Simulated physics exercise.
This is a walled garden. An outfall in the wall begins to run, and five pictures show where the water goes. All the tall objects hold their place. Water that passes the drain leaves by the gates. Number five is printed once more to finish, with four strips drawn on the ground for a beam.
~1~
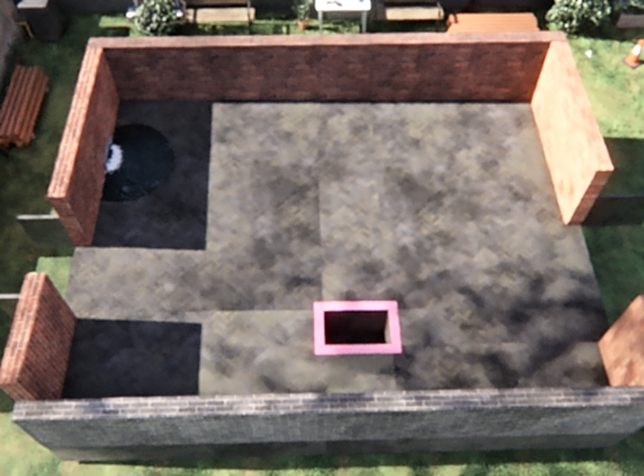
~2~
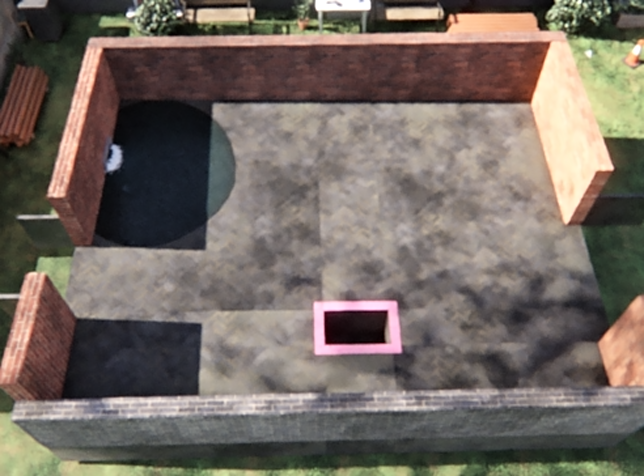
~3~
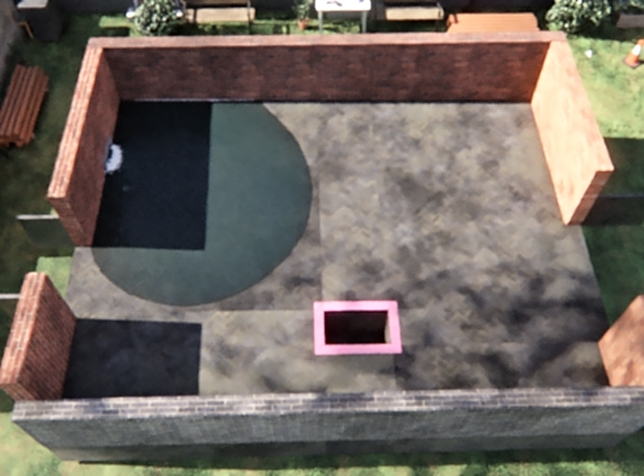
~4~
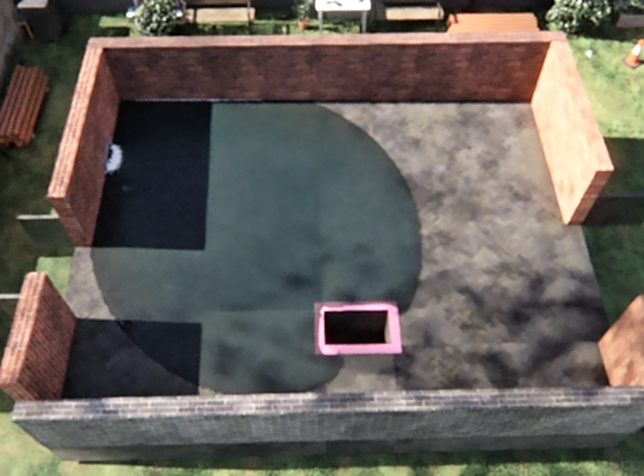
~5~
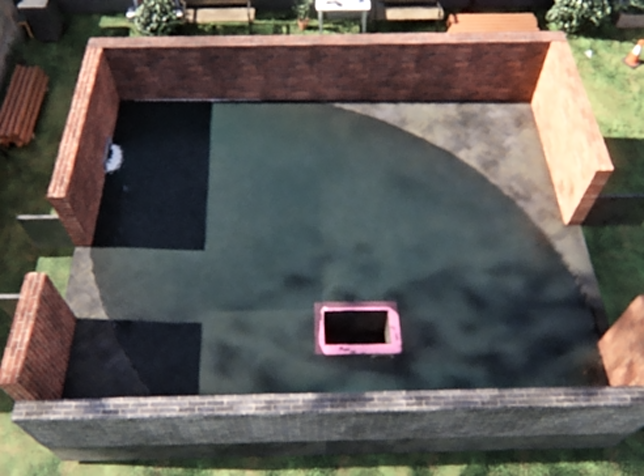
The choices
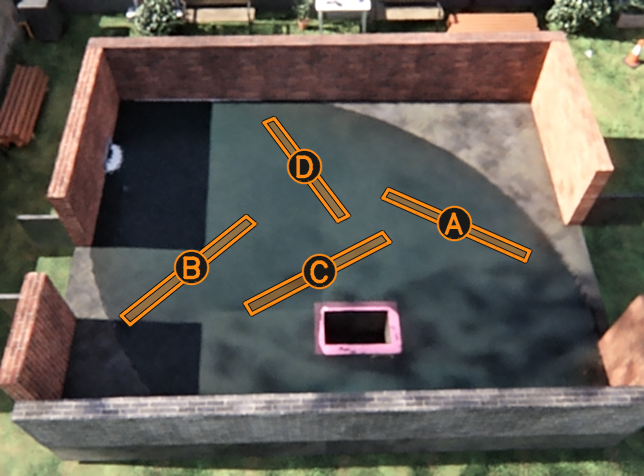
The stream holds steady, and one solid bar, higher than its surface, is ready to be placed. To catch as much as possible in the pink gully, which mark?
Spot D does it best.
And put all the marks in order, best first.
Best to worst: D, A, B, C.
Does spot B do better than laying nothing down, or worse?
Worse.
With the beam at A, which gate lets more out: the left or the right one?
The right gate.
On the marked copy, A from (385, 193) to (527, 256); B from (125, 320) to (250, 220); C from (248, 308) to (386, 237); D from (269, 120) to (343, 218).
If A is chosen, about 25 % of the stream goes into the pink gully, about 75 % out by the gates.
If B is chosen, about 8 % of the stream goes into the pink gully, about 92 % out by the gates.
If C is chosen, about 2 % of the stream goes into the pink gully, about 97 % out by the gates.
If D is chosen, about 43 % of the stream goes into the pink gully, about 57 % out by the gates.
